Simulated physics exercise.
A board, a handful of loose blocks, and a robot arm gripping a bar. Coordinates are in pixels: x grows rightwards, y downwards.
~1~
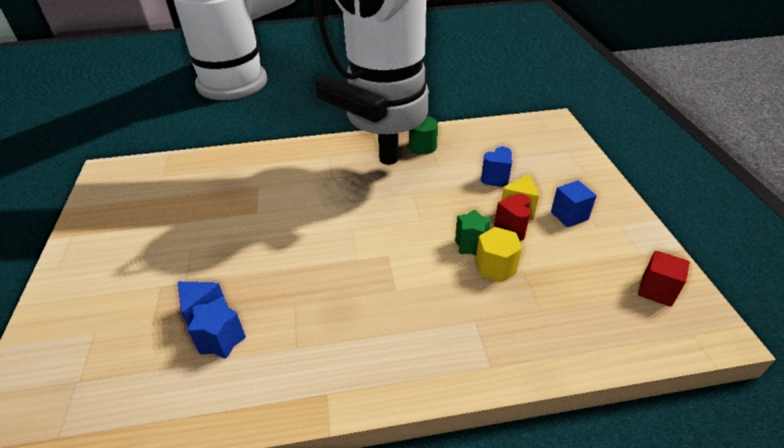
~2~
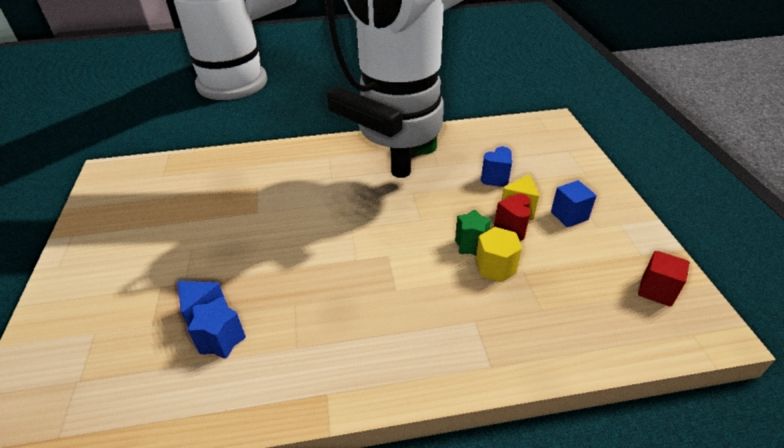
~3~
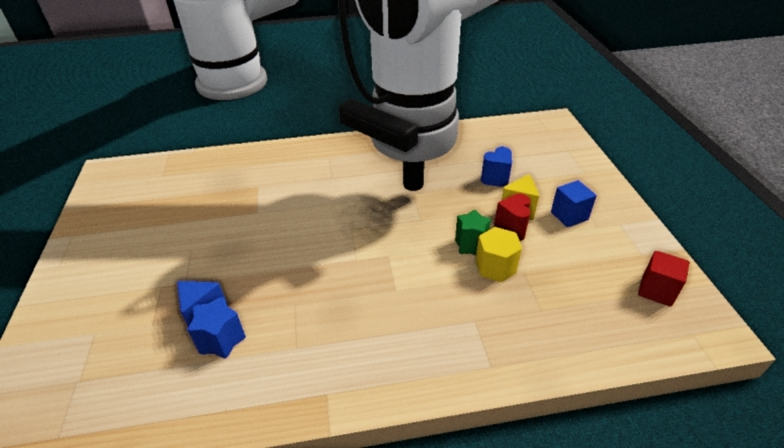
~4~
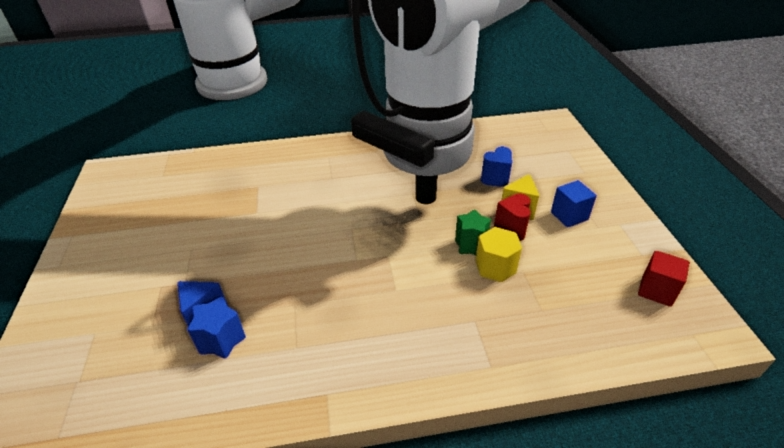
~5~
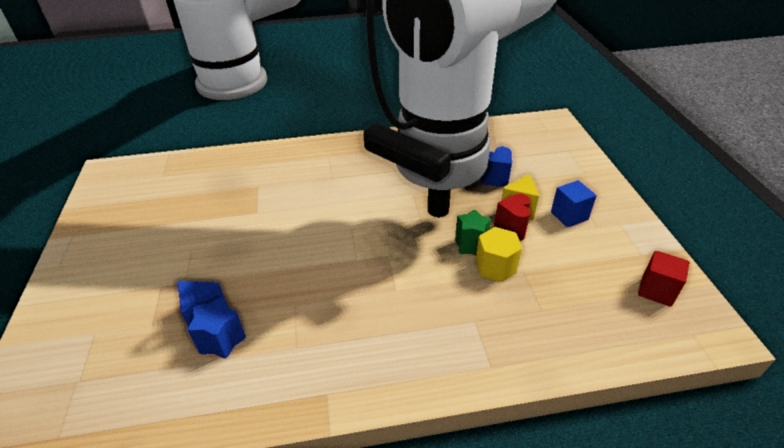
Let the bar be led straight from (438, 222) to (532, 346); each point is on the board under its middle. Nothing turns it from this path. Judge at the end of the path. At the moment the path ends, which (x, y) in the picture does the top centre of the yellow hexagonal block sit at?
Final place: (528, 250).
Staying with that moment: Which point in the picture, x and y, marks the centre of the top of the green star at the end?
The middle of its upper face should be somewhere near (495, 231).
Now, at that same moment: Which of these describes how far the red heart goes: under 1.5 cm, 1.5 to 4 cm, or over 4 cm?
Its displacement is below 1.5 cm.
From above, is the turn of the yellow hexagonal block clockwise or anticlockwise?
My answer: Clockwise.
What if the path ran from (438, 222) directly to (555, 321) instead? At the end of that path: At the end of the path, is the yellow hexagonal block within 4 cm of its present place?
No, that is not what happens.
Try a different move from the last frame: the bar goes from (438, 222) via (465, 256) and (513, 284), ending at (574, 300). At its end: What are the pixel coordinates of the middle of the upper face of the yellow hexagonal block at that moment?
It should be at (573, 248) by then.
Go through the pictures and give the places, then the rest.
Tip of the bar at (389, 160), middles of tops, green star at (474, 220), yellow hexagonal block at (500, 241), red heart at (517, 204), in the first frame.
Bar at (401, 173), nothing pushed, in the second frame.
Bar at (413, 185), nothing pushed, in the third frame.
Bar at (426, 198), nothing pushed, in the fourth frame.
Bar at (438, 211), green star at (474, 220), yellow hexagonal block at (500, 241), red heart at (517, 204), in the fifth frame.
The first path, step by step. One third of the way, bar at (466, 247); green star at (492, 230), turned 75° anticlockwise; yellow hexagonal block at (522, 249), turned 35° clockwise.
Two thirds of the way, bar at (498, 287); green star at (495, 231), turned 95° anticlockwise; yellow hexagonal block at (528, 250), turned 50° clockwise.
At the end, bar at (535, 335); green star at (495, 231), turned 95° anticlockwise; yellow hexagonal block at (528, 250), turned 50° clockwise; red heart unmoved.
